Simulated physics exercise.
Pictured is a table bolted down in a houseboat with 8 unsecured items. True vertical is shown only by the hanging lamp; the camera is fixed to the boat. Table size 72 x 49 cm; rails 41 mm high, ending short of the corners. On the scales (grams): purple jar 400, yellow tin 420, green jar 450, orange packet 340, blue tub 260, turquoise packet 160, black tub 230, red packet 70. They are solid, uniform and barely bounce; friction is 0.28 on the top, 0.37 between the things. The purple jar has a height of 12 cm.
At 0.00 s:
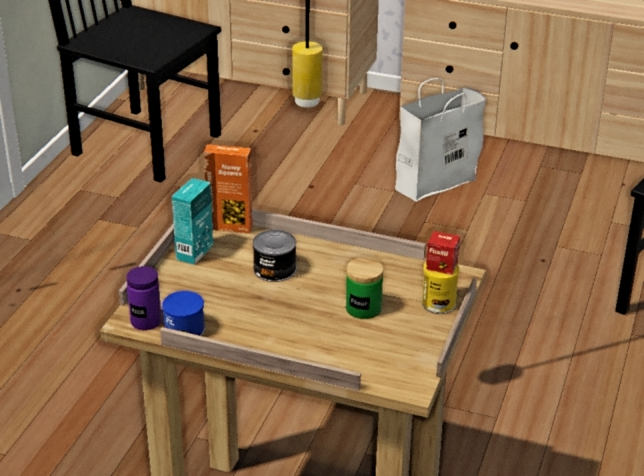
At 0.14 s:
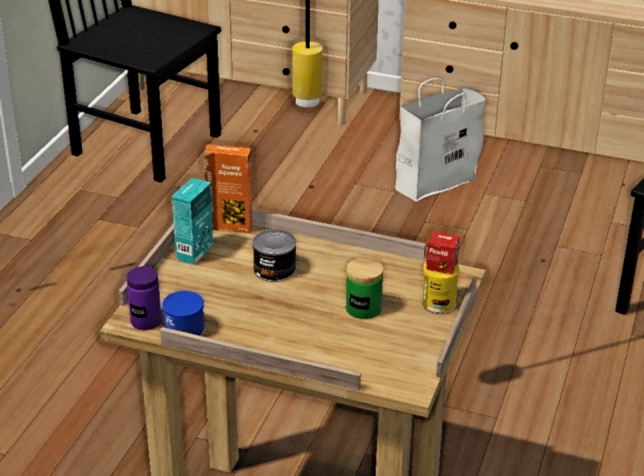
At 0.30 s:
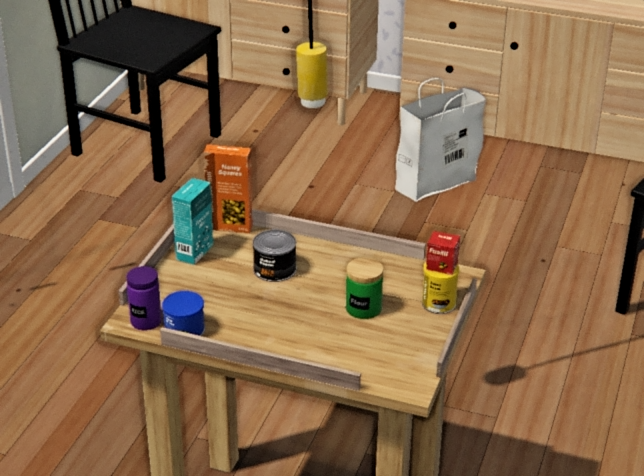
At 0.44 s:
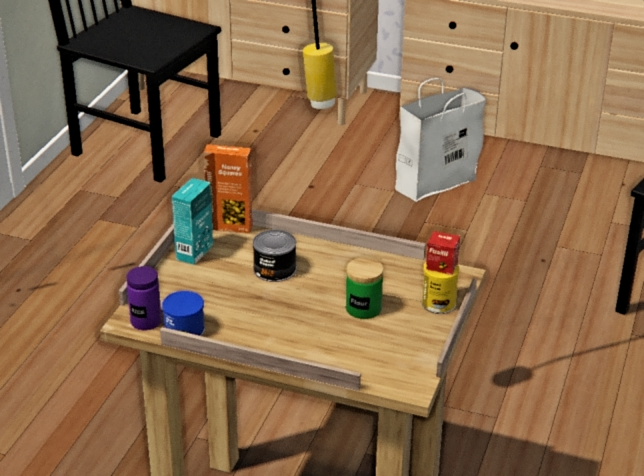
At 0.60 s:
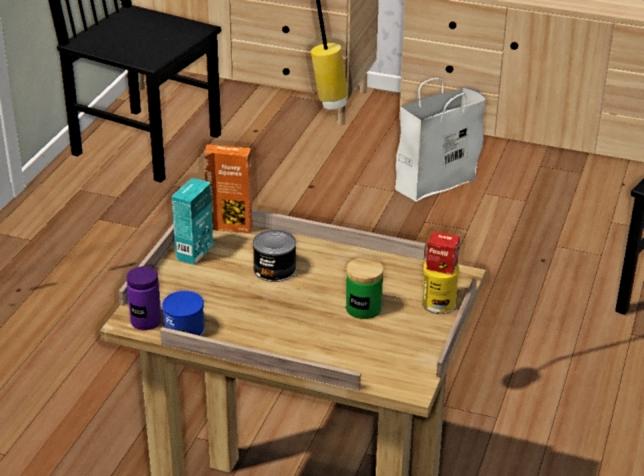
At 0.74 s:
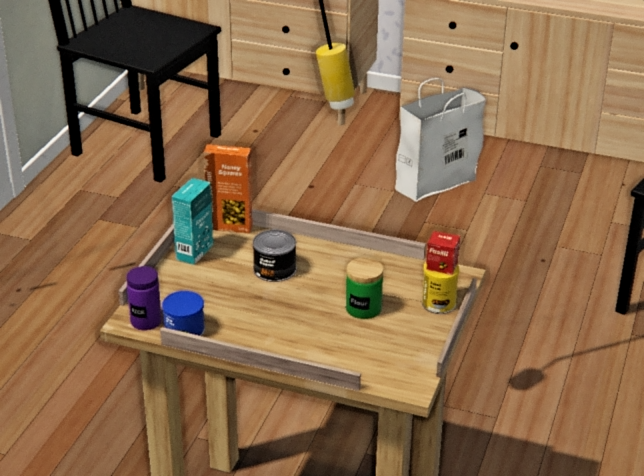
The clip opens on a wooden table with low rails, holding jars, tubs, packets and a tin, while a yellow lamp hangs straight behind it. The lamp then leans gradually to the right, and a round shadow on the floor slides slightly right, while everything on the table stays in place.
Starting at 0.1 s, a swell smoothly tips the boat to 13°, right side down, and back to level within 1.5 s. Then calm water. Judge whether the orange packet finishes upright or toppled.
Upright.
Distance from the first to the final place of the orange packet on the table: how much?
Roughly 0 centimetres.
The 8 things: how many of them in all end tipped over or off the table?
It comes to 0.
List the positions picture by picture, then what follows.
Boat level; orange packet (229, 190); purple jar (144, 298), in the first frame.
Boat level; green jar (364, 288); blue tub (184, 317), in the second frame.
Floor tilted 2°, right side down; turquoise packet (193, 221); black tub (275, 256), in the third frame.
Floor tilted 6°, right side down; red packet (443, 253); purple jar (144, 298), in the fourth frame.
Floor tilted 10°, right side down; yellow tin (440, 286); green jar (364, 288), in the fifth frame.
Floor tilted 12°, right side down; orange packet (229, 190); blue tub (184, 317), in the sixth frame.
After 0.94 s, floor tilted 13°, right side down.
After 1.34 s, floor tilted 3°, right side down.
After 1.64 s, boat level.
At rest (2.1 s), all 8 in place, give or take 5 cm. In the last view, orange packet near (229, 190).
